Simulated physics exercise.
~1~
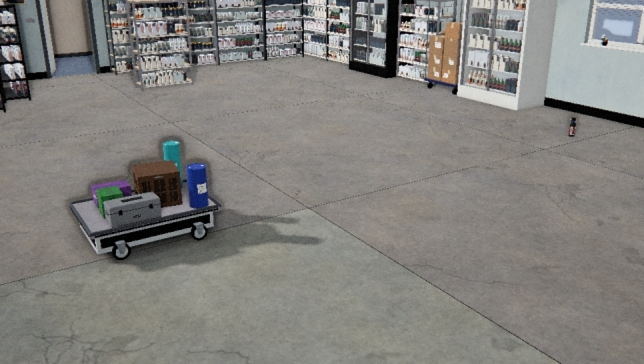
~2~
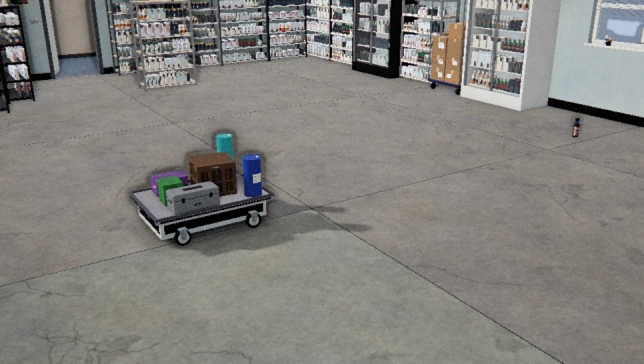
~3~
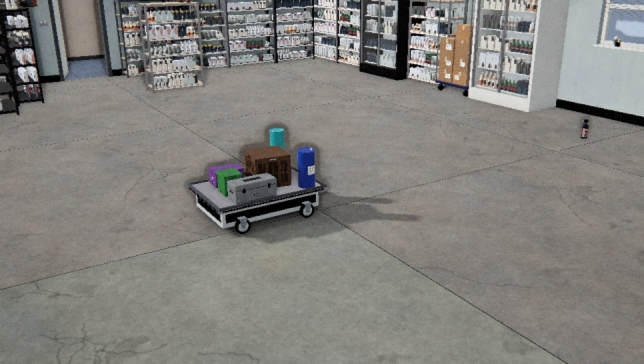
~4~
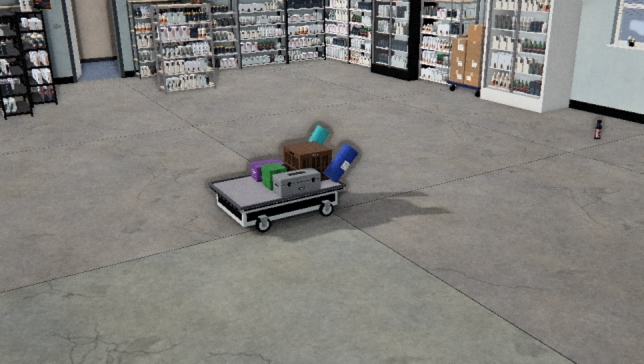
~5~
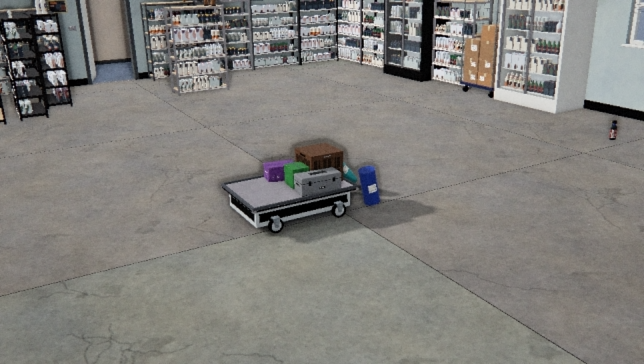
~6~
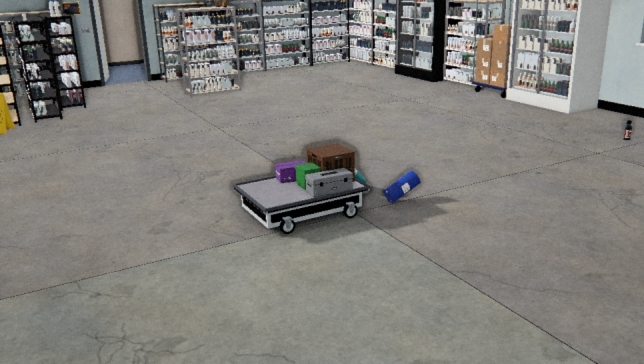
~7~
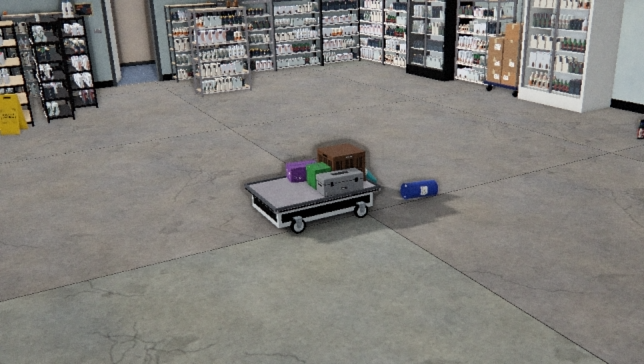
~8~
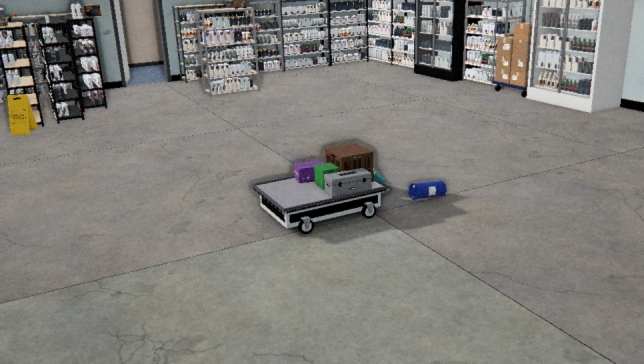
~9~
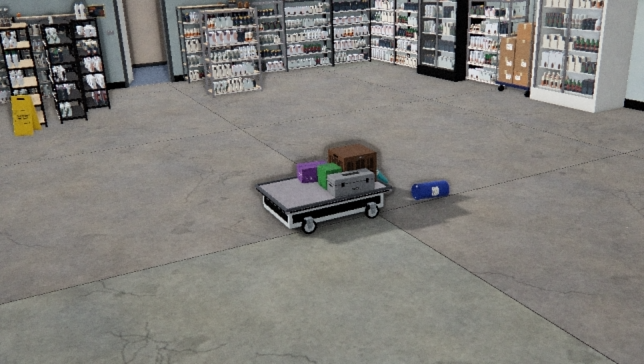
The clip opens on a flat cart rolling to the right across a concrete floor, carrying a purple parcel, a green parcel, a grey toolbox, a brown crate, and upright blue and turquoise canisters, with stocked shelves behind. As the cart slows to a halt, both canisters lean to the right and the other items shift forward on the deck. The two canisters then tumble off the leading end. The blue one tips over and rolls a little farther away before settling on its side. At the end, the cart stands still, with the parcels, toolbox and crate bunched toward its right end and the turquoise canister partly hidden behind it.
